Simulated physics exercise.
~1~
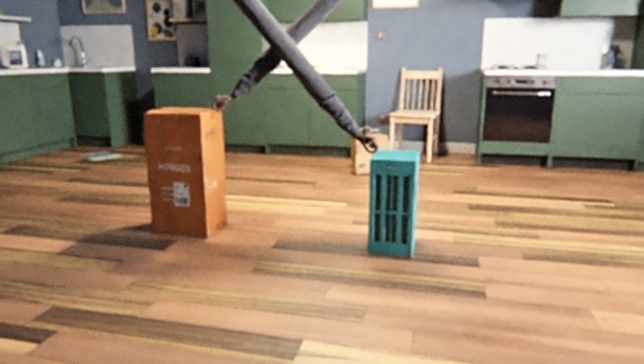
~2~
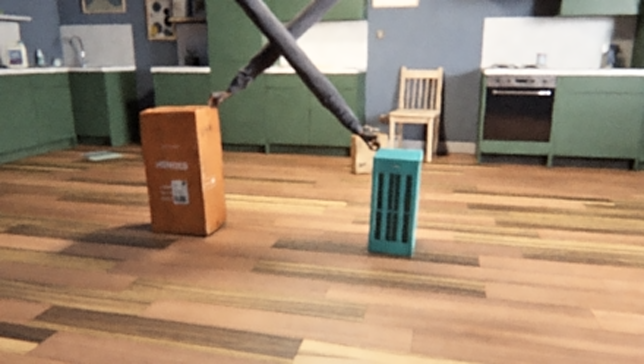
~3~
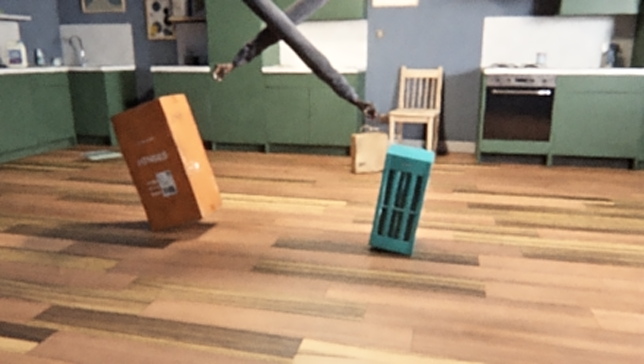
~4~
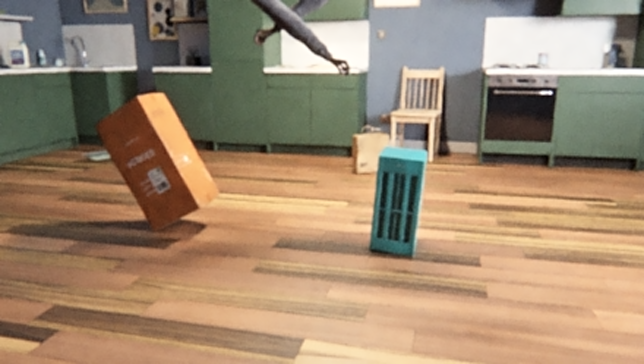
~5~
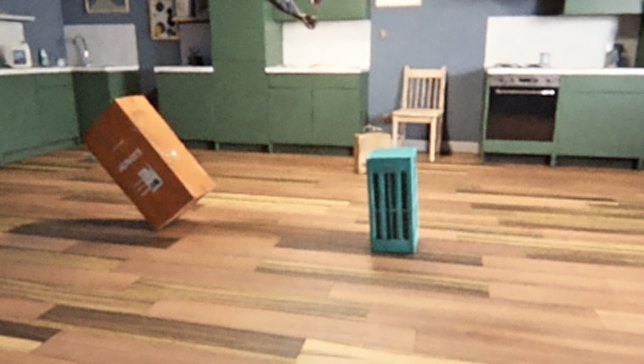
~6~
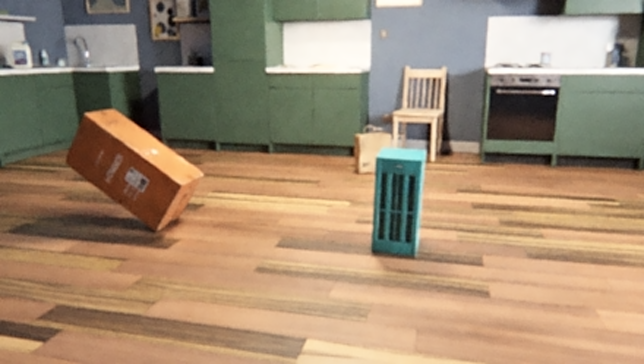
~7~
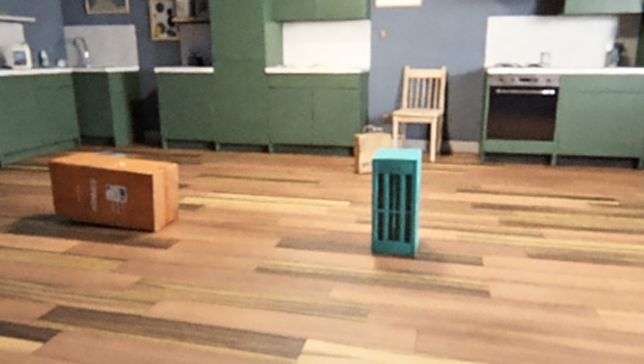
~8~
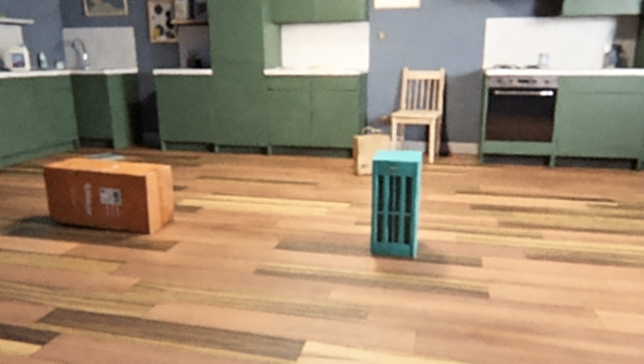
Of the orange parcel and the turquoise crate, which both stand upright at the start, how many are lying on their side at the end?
One of them is lying on its side at the end, the orange parcel. The turquoise crate is still standing upright.
